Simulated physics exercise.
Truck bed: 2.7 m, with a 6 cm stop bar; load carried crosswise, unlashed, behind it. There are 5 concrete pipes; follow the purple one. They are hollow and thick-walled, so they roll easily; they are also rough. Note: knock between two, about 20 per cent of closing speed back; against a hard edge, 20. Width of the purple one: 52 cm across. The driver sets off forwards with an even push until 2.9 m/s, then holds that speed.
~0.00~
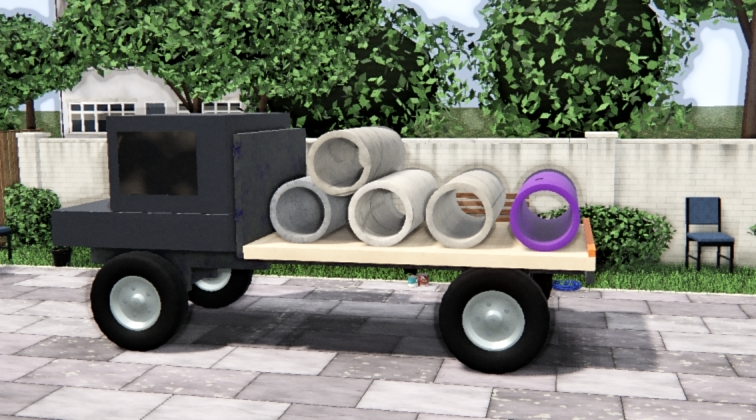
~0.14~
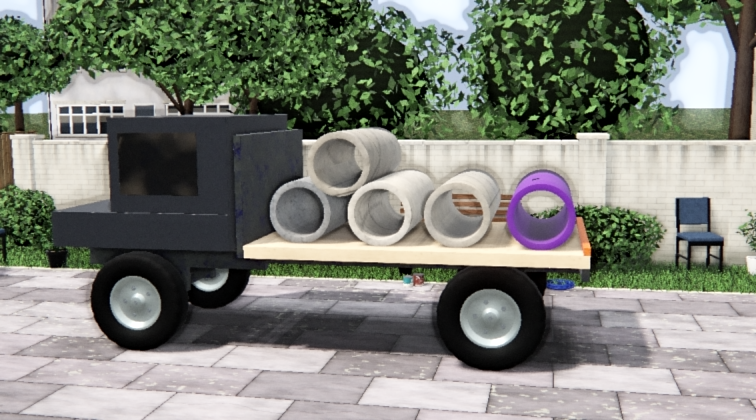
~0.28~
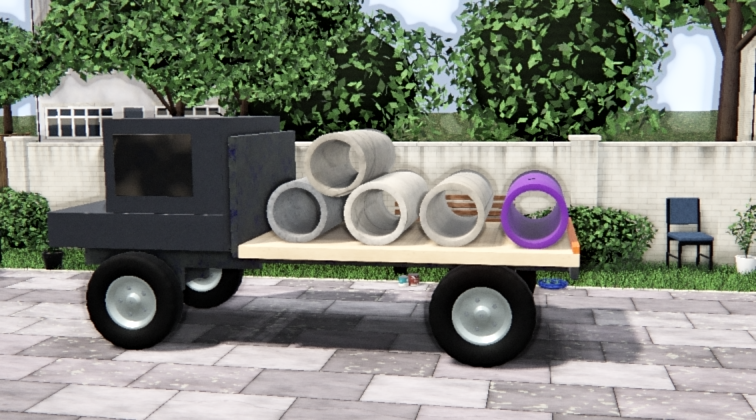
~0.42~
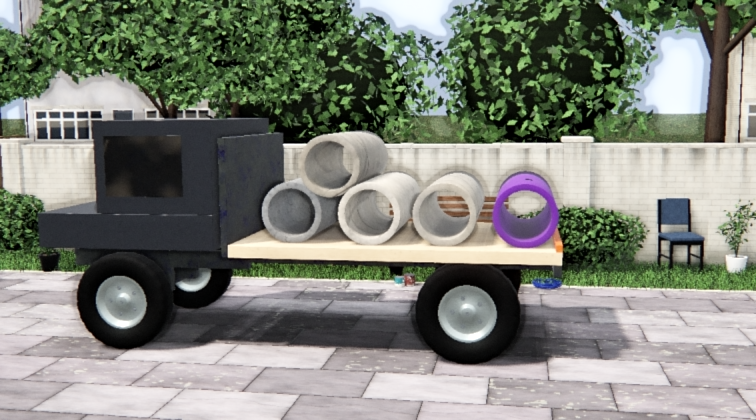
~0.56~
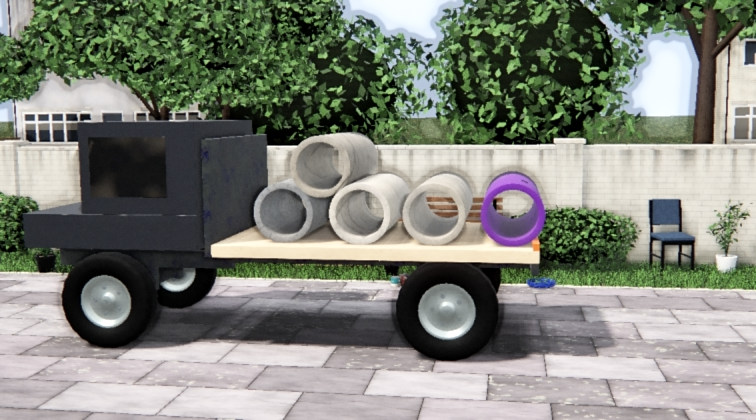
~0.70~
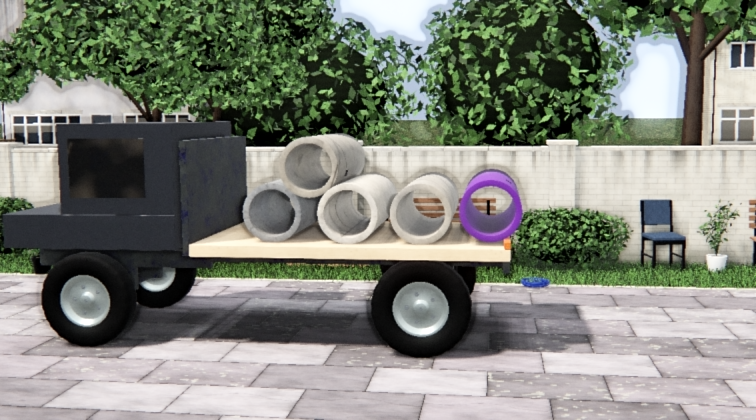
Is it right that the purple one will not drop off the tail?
I'd say it gets dumped.
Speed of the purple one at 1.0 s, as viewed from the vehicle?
Roughly 0.7 m/s.
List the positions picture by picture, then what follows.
Purple (545, 218); tail bar at (592, 253); speed 0.0 m/s; 4 of the 5 make up the bottom layer on the bed, in the first picture.
Purple (541, 217); tail bar at (587, 252); speed 0.2 m/s, in the second picture.
Purple (534, 217); tail bar at (576, 250); speed 0.6 m/s, in the third picture.
Purple (525, 216); tail bar at (559, 249); speed 1.0 m/s, in the fourth picture.
Purple (513, 215); tail bar at (536, 247); speed 1.3 m/s, in the fifth picture.
Purple (491, 211); tail bar at (507, 246); speed 1.7 m/s, in the sixth picture.
By 1.0 s, purple is on the bed, 5 cm from the bar, rolling towards it; 0 lost off the end.
By 1.2 s, purple is going over the tail; 1 lost off the end.
Finally (2.8 s), purple is over the tail and down; 1 lost off the end.
